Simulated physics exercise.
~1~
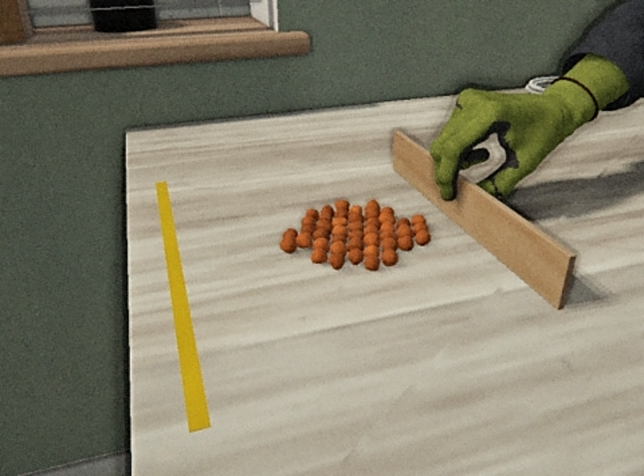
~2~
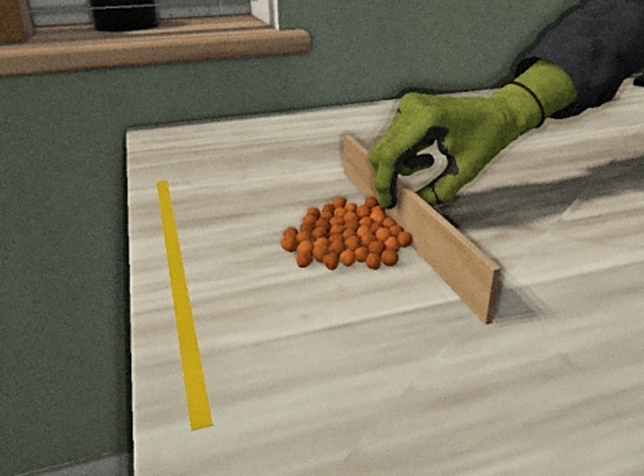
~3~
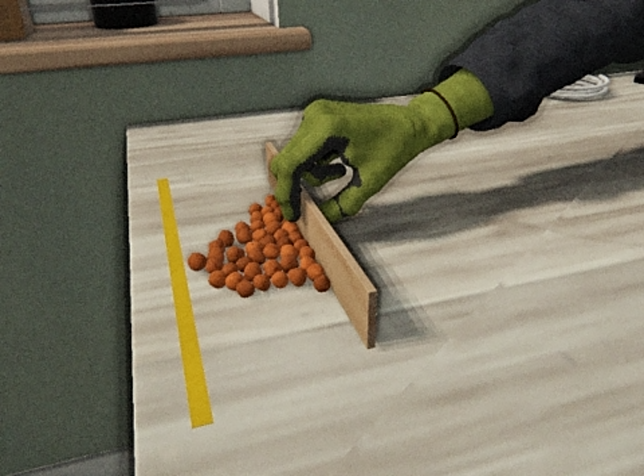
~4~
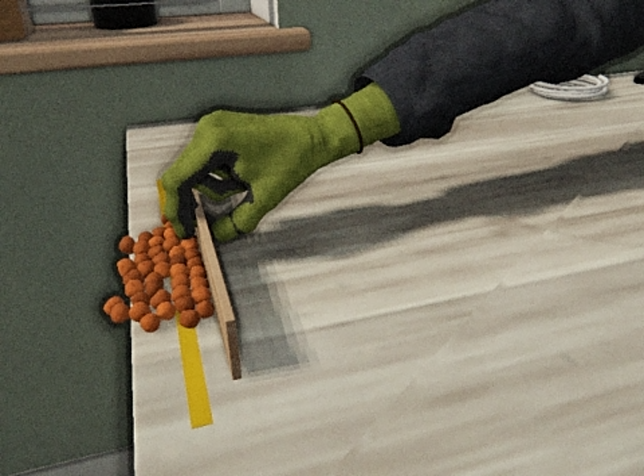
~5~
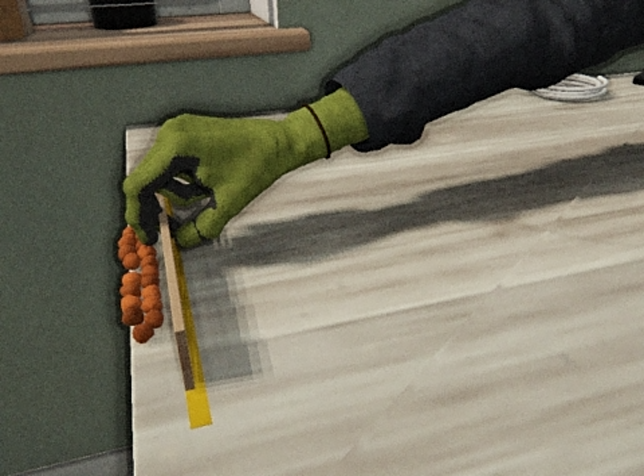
A green-gloved hand in a dark sleeve holds a strip of wood upright on a pale, streaked wooden table, seen from above at a slant against a dark green wall with part of a window at the upper left. A heap of small round orange-brown pieces lies to the left of the strip, with yellow tape near the table's left edge. The hand slides the strip left until it meets the heap and pushes it along. The pieces bunch up, cross the tape and reach the edge. Finally the strip stops at the tape, with about half the heap over the edge.
